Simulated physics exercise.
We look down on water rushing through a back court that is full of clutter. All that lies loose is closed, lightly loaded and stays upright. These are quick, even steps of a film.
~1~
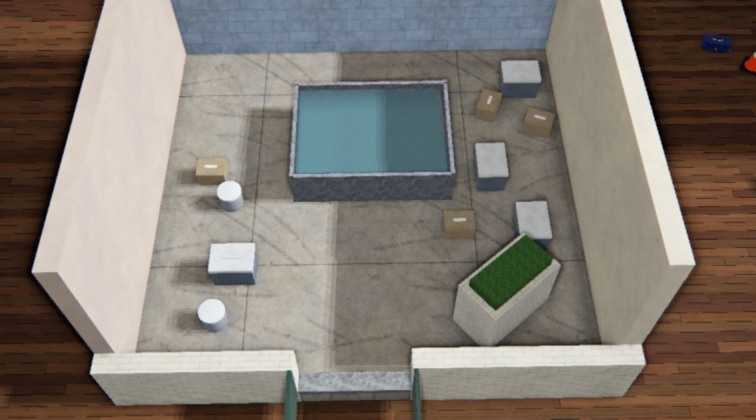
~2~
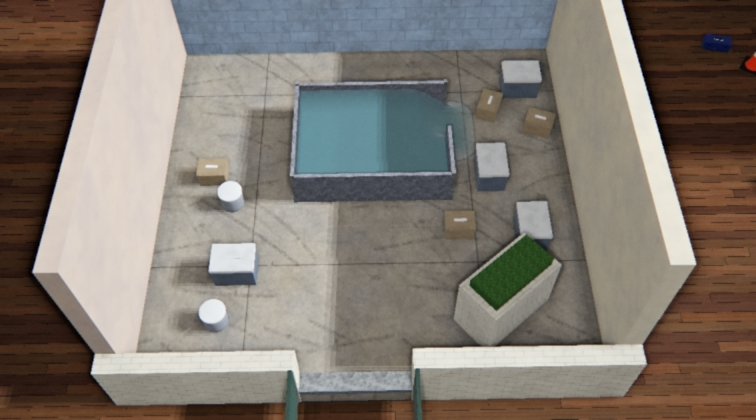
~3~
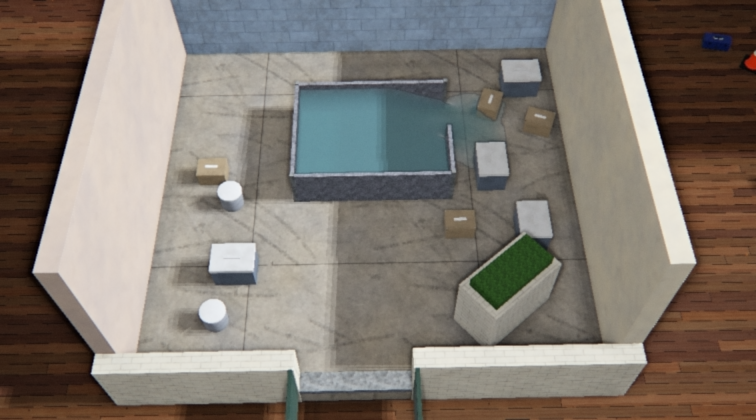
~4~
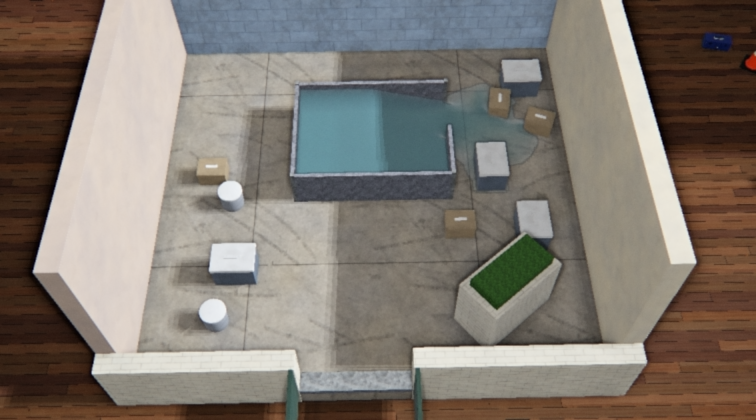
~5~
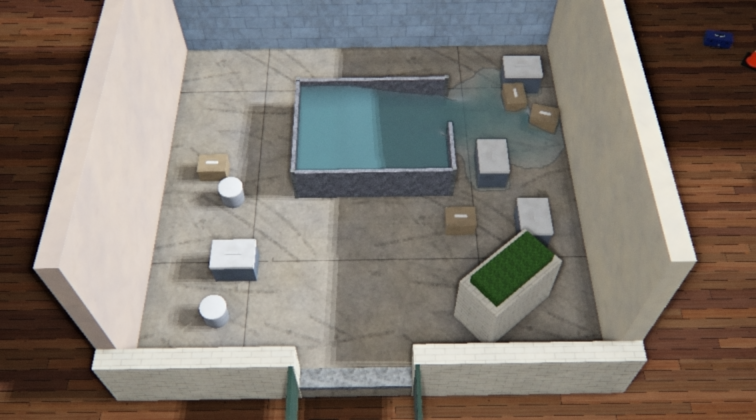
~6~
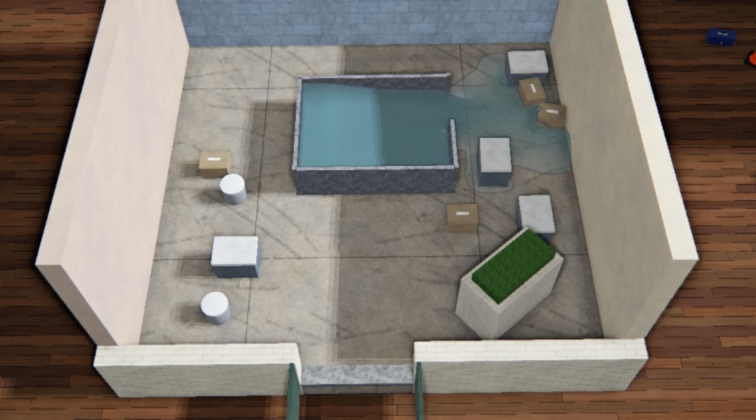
Water pouring through a gap in a raised pool's right side, spreading across the courtyard floor and pushing two small brown boxes rightward.
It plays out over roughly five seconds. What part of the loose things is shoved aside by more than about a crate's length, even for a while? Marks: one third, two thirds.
That comes to one to two thirds.
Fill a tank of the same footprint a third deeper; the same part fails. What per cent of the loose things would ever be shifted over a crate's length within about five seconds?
Some 40 per cent.
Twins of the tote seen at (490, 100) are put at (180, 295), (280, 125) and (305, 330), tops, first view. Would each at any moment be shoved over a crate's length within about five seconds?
One after the other: Never so far, under that, under that.
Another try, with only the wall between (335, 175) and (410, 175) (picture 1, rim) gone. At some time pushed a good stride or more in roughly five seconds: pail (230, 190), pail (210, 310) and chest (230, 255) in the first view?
In turn: Never so far, less than that, never so far.
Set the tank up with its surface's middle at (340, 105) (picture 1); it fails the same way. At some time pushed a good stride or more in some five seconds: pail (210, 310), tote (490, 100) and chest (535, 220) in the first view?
In turn: Short of that, that far or more, swept aside.
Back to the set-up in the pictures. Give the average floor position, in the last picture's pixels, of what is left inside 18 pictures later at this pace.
Around (380, 196).
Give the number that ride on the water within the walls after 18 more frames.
It comes to 2.
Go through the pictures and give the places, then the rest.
A tote at (490, 100), on the bottom; a tote at (540, 118) rests on the ground; 0 of 10 have shifted, in the first frame.
A tote at (490, 100), on the bottom; a tote at (540, 118), on the bottom; 0 of 10 have shifted, in the second frame.
A tote at (490, 99), on the bottom; a tote at (540, 117), on the bottom; 0 of 10 have shifted, in the third frame.
A tote at (500, 98) rests on the ground, close to its start; a tote at (541, 117) rests on the ground; 1 of 10 have shifted, in the fourth frame.
A tote at (515, 93) rests on the ground, a stride from its start; a tote at (545, 114), on the bottom, close to its start; 2 of 10 have shifted, in the fifth frame.
A tote at (533, 88), on the bottom, a stride from its start; a tote at (552, 112) rests on the ground, close to its start; 3 of 10 have shifted, in the sixth frame.
A moment on, 1 of 10 are well off their spots; 1 afloat.
Next, 2 of 10 are well off their spots; 3 afloat.
Later, 4 of 10 are well off their spots; 2 afloat.
In the end, 4 of 10 are well off their spots, and 4 have been at some point; 2 afloat.
